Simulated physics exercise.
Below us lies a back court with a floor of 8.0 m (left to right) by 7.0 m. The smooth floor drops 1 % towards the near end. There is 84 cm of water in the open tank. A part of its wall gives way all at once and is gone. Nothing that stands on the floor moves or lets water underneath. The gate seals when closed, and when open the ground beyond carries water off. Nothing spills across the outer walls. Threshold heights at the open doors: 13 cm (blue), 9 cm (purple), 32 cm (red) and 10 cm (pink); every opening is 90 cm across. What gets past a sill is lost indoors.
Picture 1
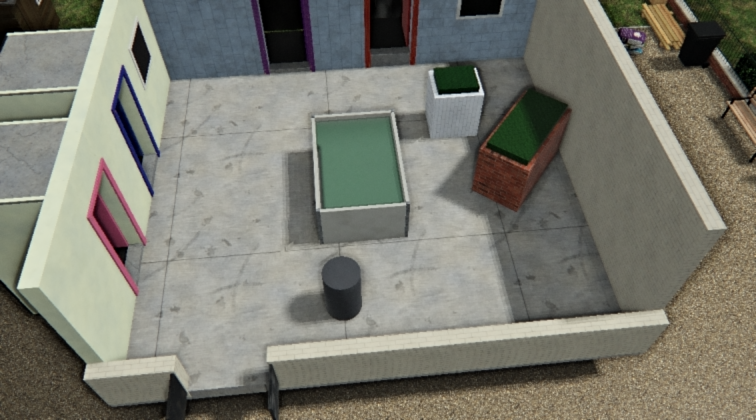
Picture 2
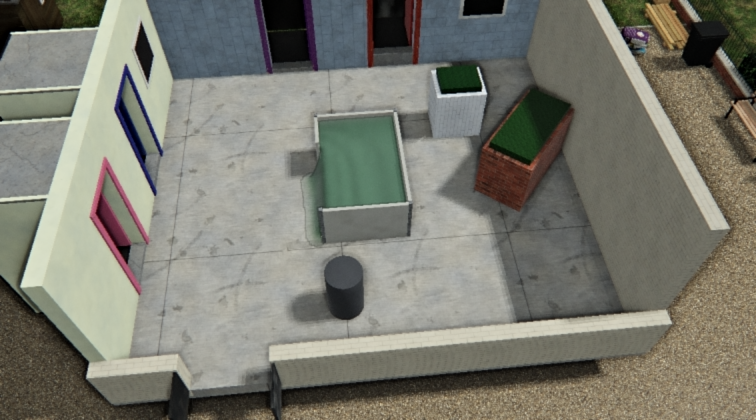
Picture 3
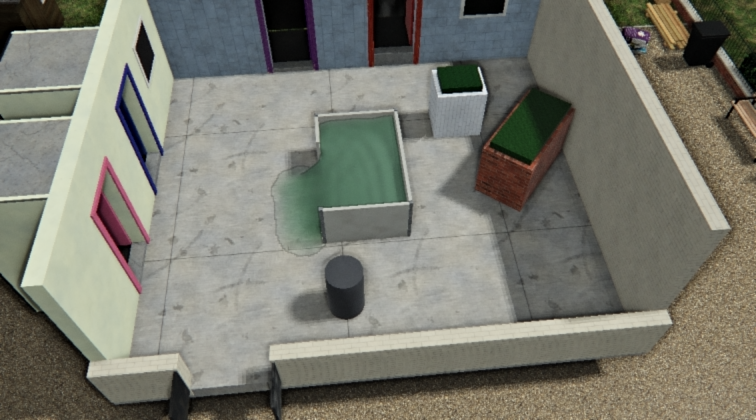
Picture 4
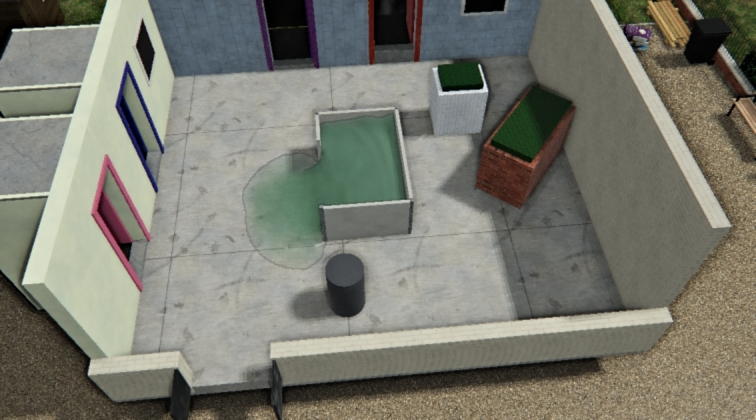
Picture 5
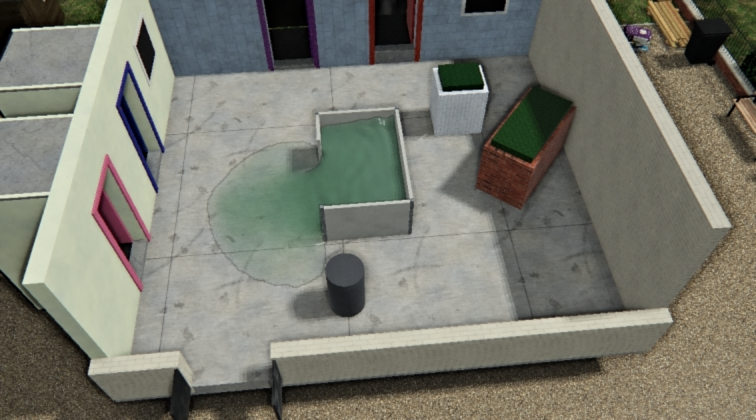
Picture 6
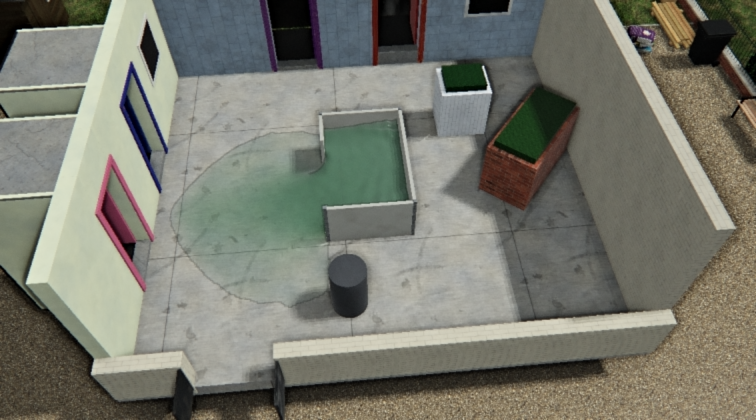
Green water poured out through the left side of an open tank after part of its wall vanished, then spread leftward across the grey courtyard floor in a widening, rounded pool.
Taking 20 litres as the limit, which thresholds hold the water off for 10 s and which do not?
Door by door: At the blue door it passes the limit; at the purple door it keeps below the limit; at the red door it stays under the limit; at the pink door it passes the limit.
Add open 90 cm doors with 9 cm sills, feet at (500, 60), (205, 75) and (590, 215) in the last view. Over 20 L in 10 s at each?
In turn: Below, past it, under.
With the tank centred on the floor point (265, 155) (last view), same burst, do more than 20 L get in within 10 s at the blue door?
Then: Blue over.
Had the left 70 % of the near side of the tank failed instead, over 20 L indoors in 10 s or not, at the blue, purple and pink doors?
Against that limit: Blue under, purple under, pink not over.
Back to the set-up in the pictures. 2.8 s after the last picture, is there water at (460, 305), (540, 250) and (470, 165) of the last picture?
In turn: Dry, not reached, not reached.
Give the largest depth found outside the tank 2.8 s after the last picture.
Up to some 29 cm.
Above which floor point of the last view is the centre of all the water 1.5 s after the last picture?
Near (264, 217).
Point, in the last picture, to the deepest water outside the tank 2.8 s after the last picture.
At about (131, 377).
Then, 0.7 s after the last picture water covers 30 % of the floor and is deepest (40 cm) near (155, 225); blue door 26 cm at the sill, 14 L in, purple door not reached, red door not reached, pink door 29 cm at the sill, 47 L in.
Then, 1.5 s after the last picture water covers 30 % of the floor and is deepest (47 cm) near (131, 377); blue door 25 cm at the sill, 65 L in, purple door not reached, red door not reached, pink door 29 cm at the sill, 167 L in.
Then, 2.8 s after the last picture water covers 35 % of the floor and is deepest (29 cm) near (131, 377); blue door 15 cm at the sill, 97 L in, purple door 3 cm at the sill, 0 L in, red door not reached, pink door 18 cm at the sill, 252 L in.
Then, 5.3 s after the last picture water covers 70 % of the floor and is deepest (14 cm) near (131, 377); blue door 7 cm at the sill, 101 L in, purple door 5 cm at the sill, 0 L in, red door 2 cm at the sill, 0 L in, pink door 9 cm at the sill, 284 L in.
Then, 9.3 s after the last picture water covers 95 % of the floor and is deepest (8 cm) near (131, 377); blue door 6 cm at the sill, 101 L in, purple door 2 cm at the sill, 0 L in, red door 1 cm at the sill, 0 L in, pink door 6 cm at the sill, 285 L in.
